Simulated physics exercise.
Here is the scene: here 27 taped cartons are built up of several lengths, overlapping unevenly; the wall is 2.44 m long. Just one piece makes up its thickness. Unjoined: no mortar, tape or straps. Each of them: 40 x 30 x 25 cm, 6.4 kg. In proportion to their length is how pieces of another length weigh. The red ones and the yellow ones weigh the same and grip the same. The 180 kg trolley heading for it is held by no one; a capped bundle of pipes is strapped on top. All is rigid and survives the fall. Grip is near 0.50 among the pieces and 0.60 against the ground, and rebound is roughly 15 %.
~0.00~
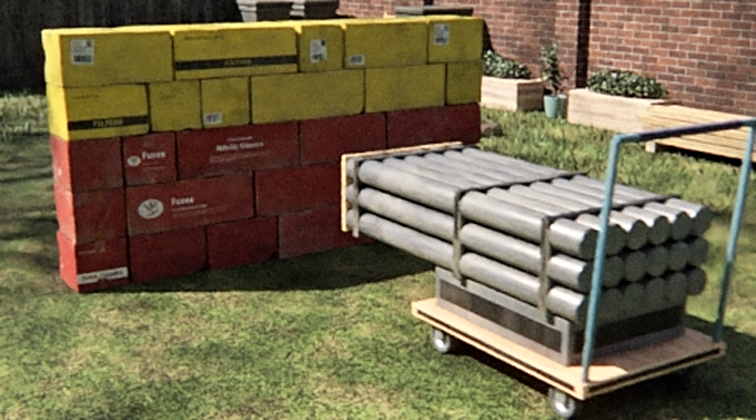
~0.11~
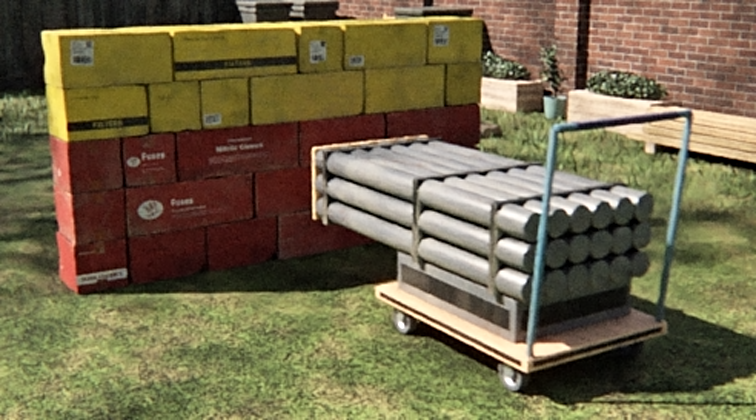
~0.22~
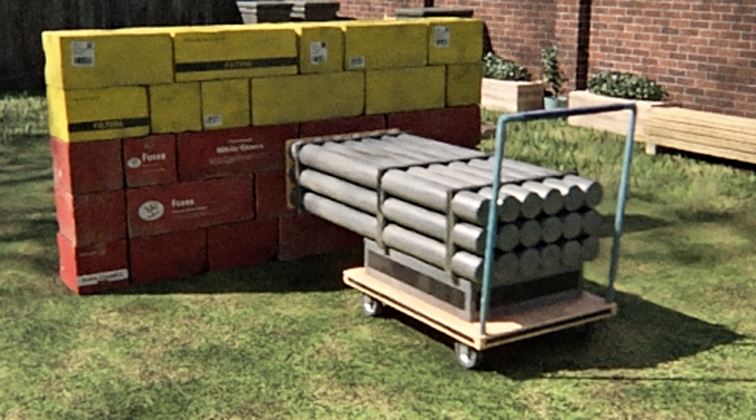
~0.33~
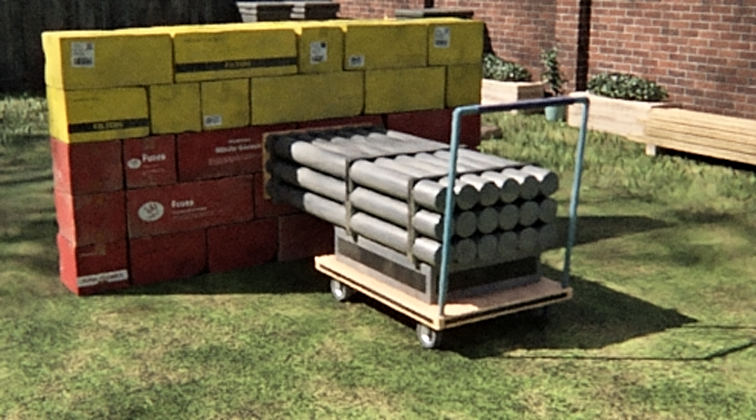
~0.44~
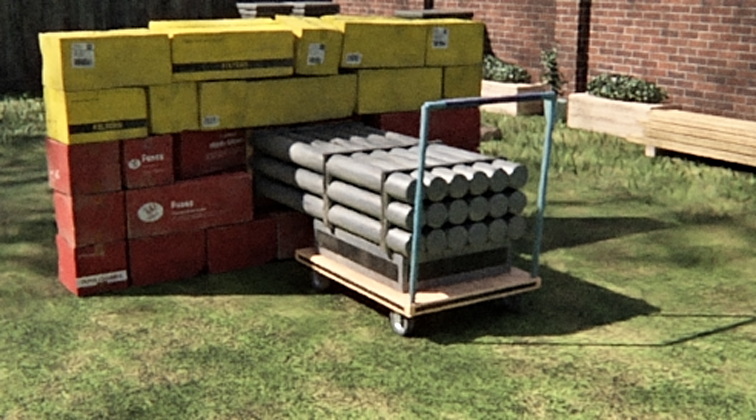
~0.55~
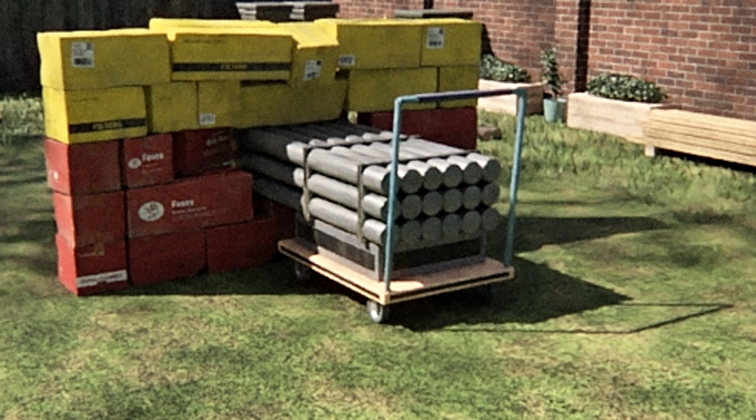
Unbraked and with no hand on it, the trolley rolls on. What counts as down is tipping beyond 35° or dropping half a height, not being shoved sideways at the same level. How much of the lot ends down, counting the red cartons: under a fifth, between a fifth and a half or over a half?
Lab note - fraction down at the end: Between one fifth and one half.
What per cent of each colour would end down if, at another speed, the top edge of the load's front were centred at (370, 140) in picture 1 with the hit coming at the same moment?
Result - red: 30%; yellow: 90%.
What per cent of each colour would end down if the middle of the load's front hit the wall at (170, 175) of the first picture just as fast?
Down at the end: Red 30 percent, yellow 0 percent.
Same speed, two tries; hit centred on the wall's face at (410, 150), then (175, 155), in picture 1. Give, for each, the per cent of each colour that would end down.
For red it's 20 then 40 per cent, for yellow 50 then 40 per cent.
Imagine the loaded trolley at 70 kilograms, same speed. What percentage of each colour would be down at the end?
Then red 30, yellow 90 per cent.
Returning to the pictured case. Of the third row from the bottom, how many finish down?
3 in total.
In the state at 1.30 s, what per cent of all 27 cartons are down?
30 %.
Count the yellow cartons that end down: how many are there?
Colour yellow - count down 10.
After 0.78 s, load 71 cm past the wall's line, still rolling; 3 of the 16 red cartons down (4 of 27 in all colours); top red carton leaning 3°; top yellow carton shifted 23 cm.
After 1.30 s, load 87 cm past the wall's line, still rolling; 4 of the 16 red cartons down (8 of 27 in all colours); top red carton leaning 26°; top yellow carton leaning 27°.
After 2.00 s, load 88 cm past the wall's line, stopped; 5 of the 16 red cartons down (14 of 27 in all colours); top red carton upside down; top yellow carton on its side.
At rest (3.2 s), load 88 cm past the wall's line, stopped; 6 of the 16 red cartons down (16 of 27 in all colours); top red carton on its side; top yellow carton on its side. That is 38 per cent. As the last picture would show them, middles, top red carton near (402, 160), top yellow carton near (327, 135).
